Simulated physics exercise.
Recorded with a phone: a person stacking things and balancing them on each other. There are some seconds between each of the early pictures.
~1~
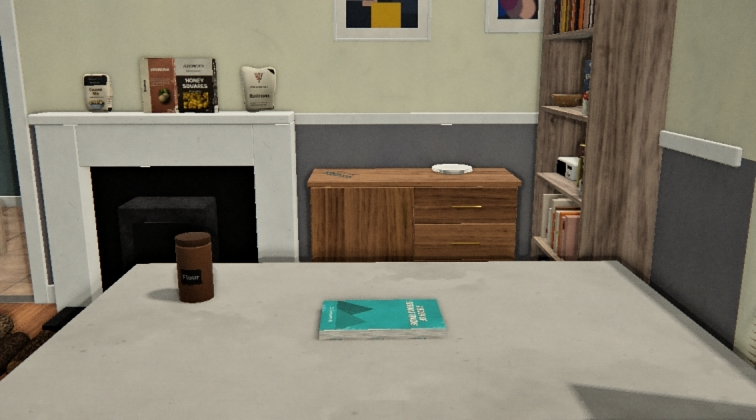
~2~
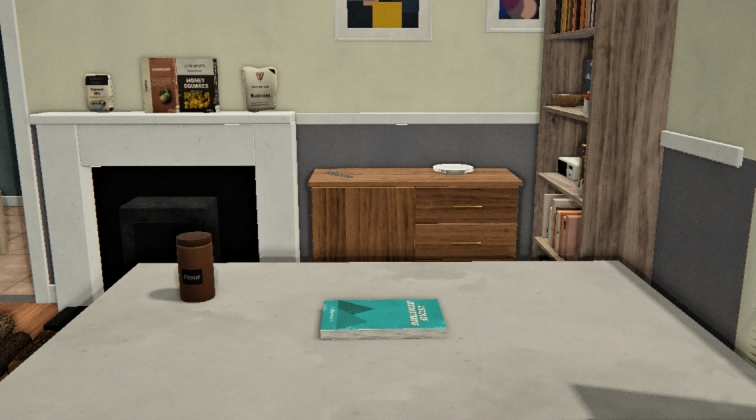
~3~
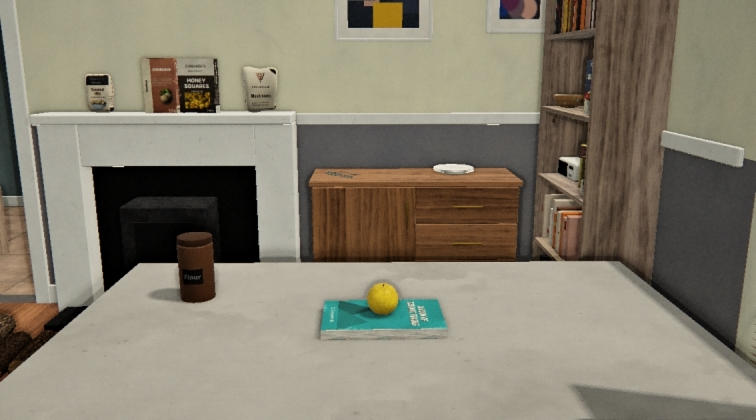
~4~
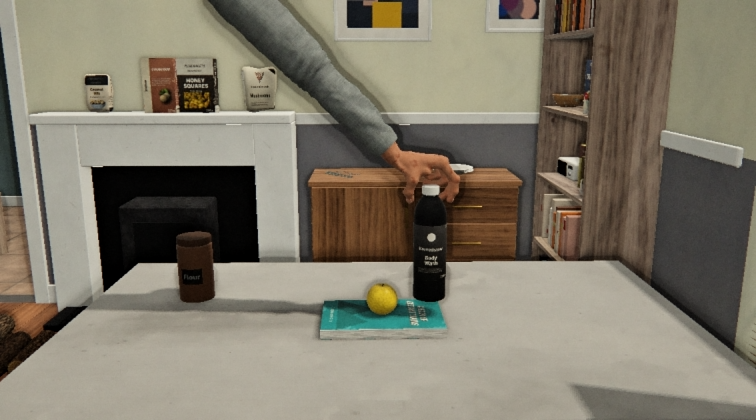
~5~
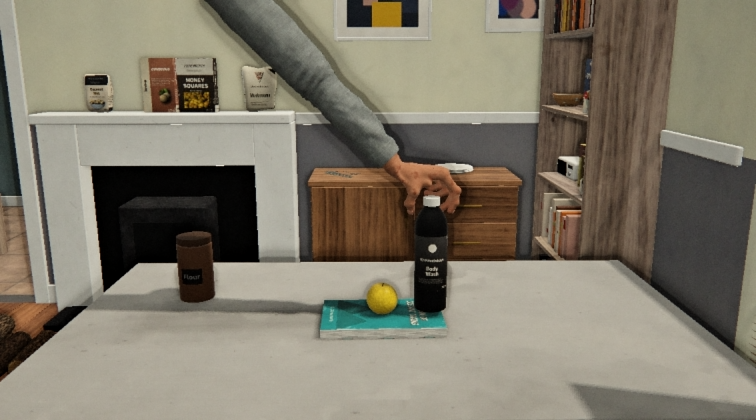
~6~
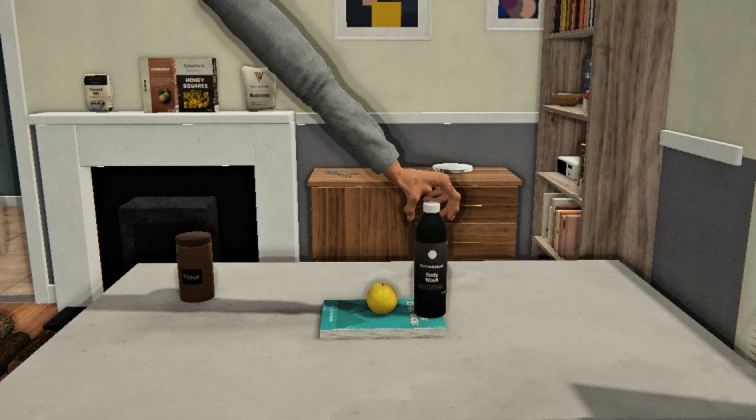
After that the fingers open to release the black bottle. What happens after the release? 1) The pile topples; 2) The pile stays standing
(2) The pile stays standing.
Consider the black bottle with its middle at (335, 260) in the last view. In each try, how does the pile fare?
Outcome: The pile is still standing.
Then, 0.80 s past the last view, nothing moves.
Then, 1.90 s past the last view, black bottle resting near (431, 259).
Finally, all 4 still in place. Final places as the last picture's camera would see them, black bottle near (431, 259). The pile holds.
